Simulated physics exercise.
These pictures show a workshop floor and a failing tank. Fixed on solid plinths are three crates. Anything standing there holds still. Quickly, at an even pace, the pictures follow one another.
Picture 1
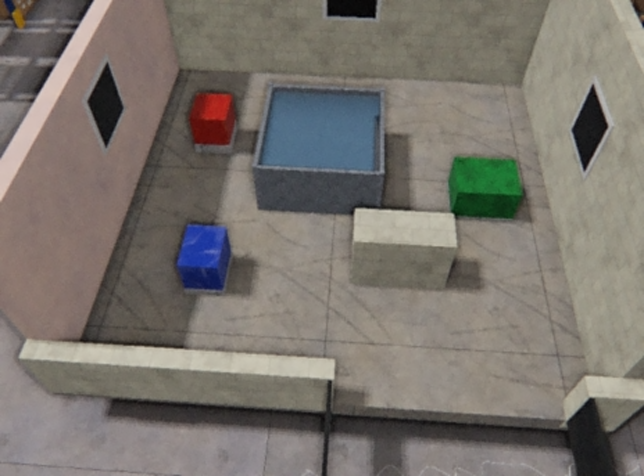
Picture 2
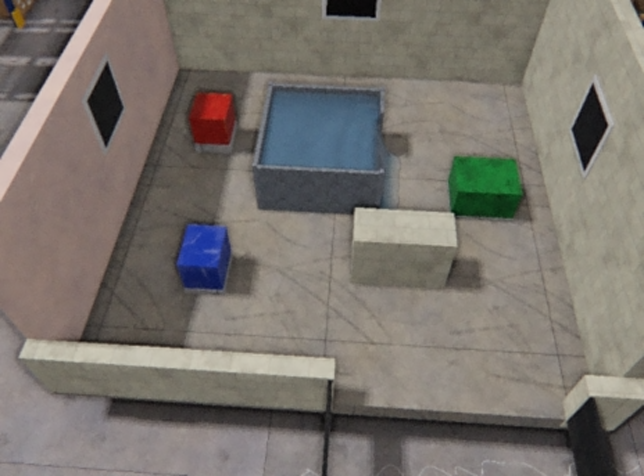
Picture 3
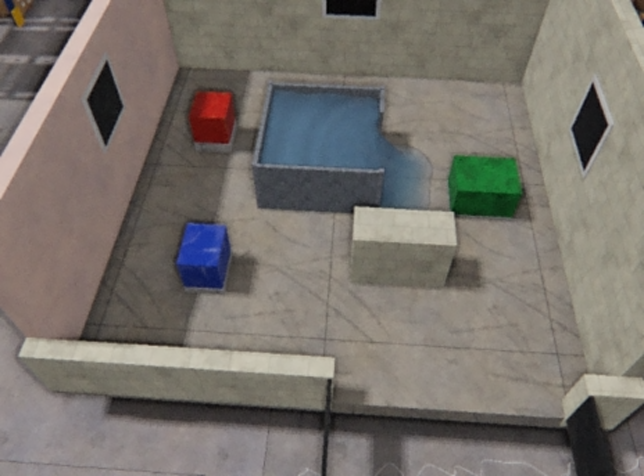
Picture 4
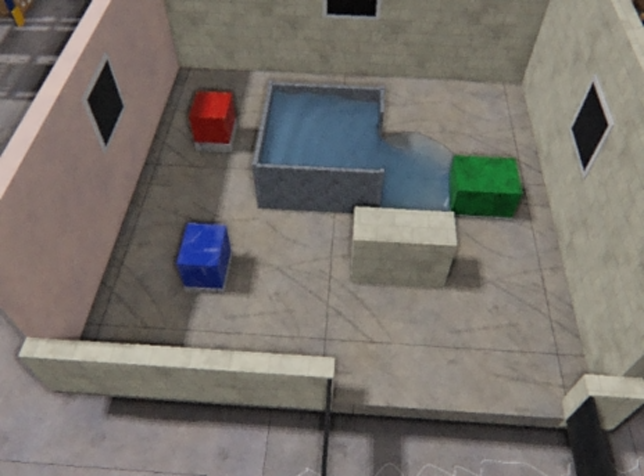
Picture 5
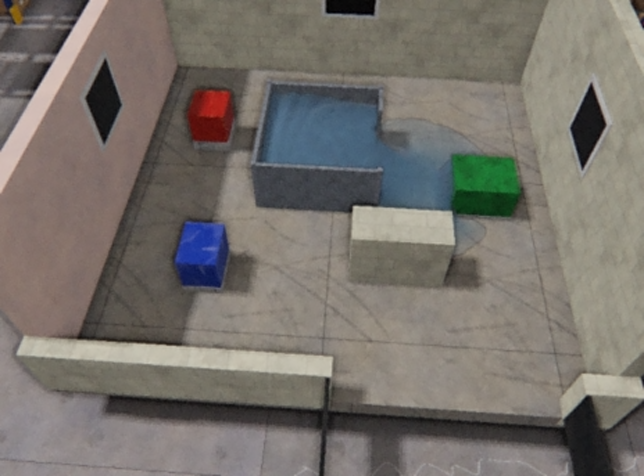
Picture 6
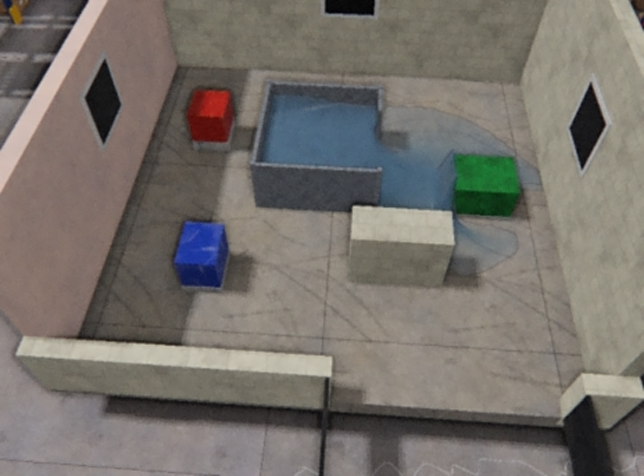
On a workshop floor, water pours from the tank's right side and spreads around the green block.
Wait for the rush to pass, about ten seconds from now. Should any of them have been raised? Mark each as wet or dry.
Green crate: Wet; blue crate: Dry; red crate: Dry.
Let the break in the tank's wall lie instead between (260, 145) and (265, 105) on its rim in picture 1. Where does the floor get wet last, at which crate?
My pick is the crate marked green.
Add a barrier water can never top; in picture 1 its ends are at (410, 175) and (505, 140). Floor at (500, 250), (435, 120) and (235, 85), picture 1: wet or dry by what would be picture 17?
One after the other: Covered, covered, no water.
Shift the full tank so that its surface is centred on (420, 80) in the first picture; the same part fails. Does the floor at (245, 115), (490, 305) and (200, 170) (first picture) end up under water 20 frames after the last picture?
Taking the three spots in order: Swamped, swamped, bare.
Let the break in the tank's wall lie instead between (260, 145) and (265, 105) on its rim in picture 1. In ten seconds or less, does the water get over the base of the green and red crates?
Observed: Green is doused; red is doused.
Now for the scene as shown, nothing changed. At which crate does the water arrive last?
From the pictures, the red-painted one.
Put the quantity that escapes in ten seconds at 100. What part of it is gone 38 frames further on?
Roughly 60 percent of it.
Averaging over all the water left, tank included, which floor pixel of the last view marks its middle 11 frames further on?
Near pixel (413, 182).
A moment on, water covers 30 % of the floor; the green crate water round its plinth, the blue crate not reached, the red crate not reached.
Next, water covers 40 % of the floor; the green crate water round its plinth, the blue crate not reached, the red crate not reached.
Then, water covers 60 % of the floor; the green crate water round its plinth, the blue crate water round its plinth, the red crate not reached.
Later, water covers 85 % of the floor; the green crate water round its plinth, the blue crate water round its plinth, the red crate water round its plinth.
In the end, water covers 100 % of the floor; the green crate was topped, the blue crate stayed above the water, the red crate stayed above the water.
